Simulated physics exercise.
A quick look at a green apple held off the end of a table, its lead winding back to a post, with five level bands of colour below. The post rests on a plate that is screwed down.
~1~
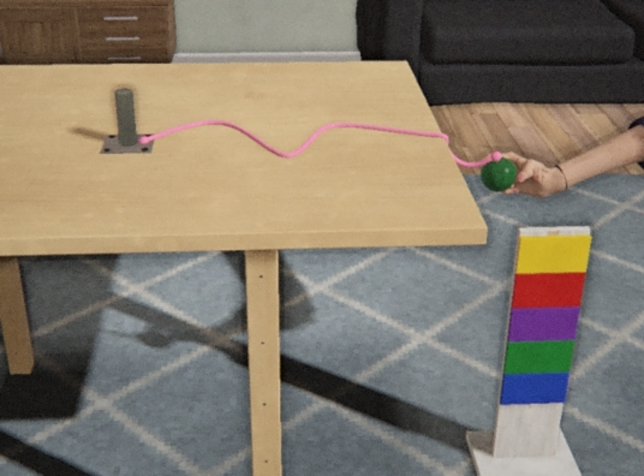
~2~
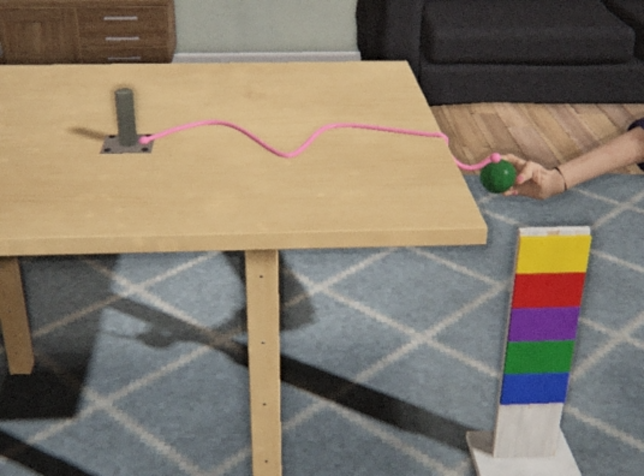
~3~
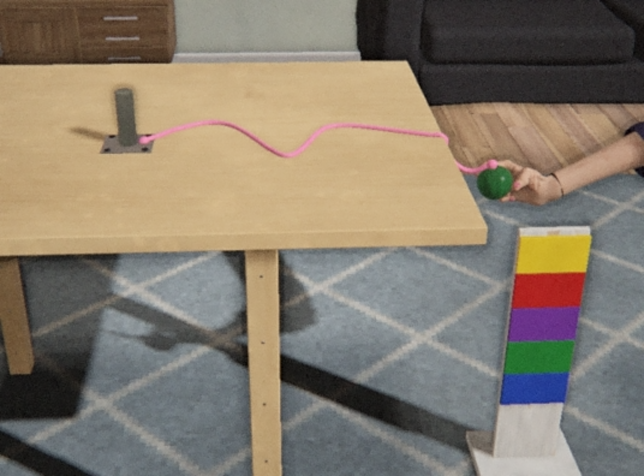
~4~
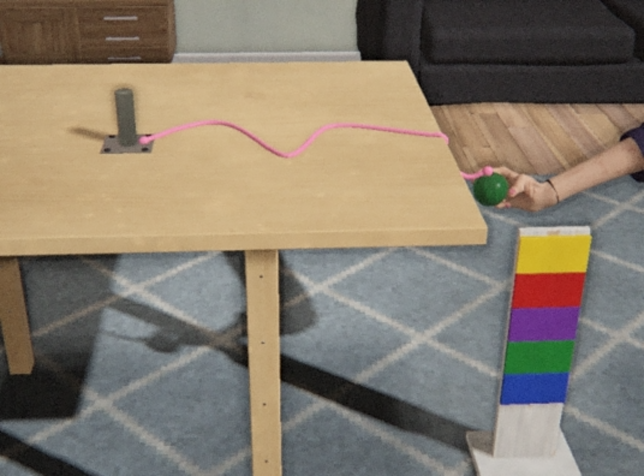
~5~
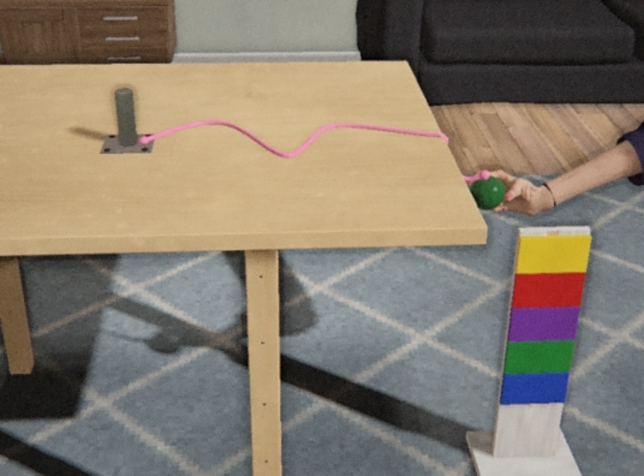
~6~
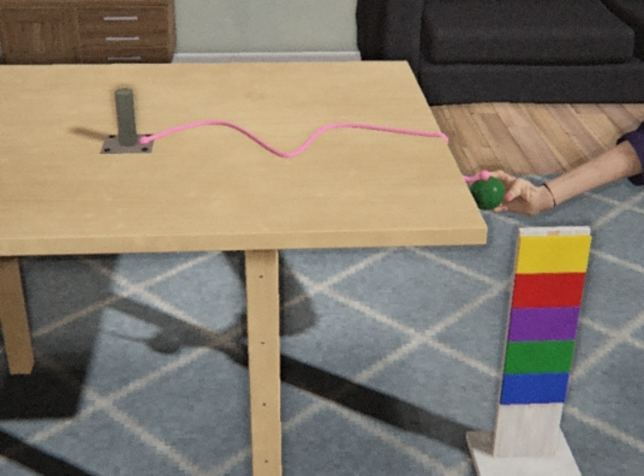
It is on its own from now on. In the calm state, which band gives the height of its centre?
The purple band gives it.
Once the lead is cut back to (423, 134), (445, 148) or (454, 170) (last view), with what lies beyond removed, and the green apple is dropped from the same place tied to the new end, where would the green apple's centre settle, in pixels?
Roughly (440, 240), (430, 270), (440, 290).
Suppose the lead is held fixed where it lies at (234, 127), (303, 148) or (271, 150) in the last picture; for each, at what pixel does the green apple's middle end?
Expect roughly (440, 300) for the first, (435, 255) for the second and (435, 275) for the third.
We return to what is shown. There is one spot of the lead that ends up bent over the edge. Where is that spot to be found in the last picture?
That spot is roughly at (334, 126).
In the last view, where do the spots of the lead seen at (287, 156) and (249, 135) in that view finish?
About (354, 137), and the other about (286, 139).
Soon after, apple near (451, 308); level with red.
After that, apple near (424, 315); level with purple.
In the end, apple near (432, 319); level with purple. At purple.
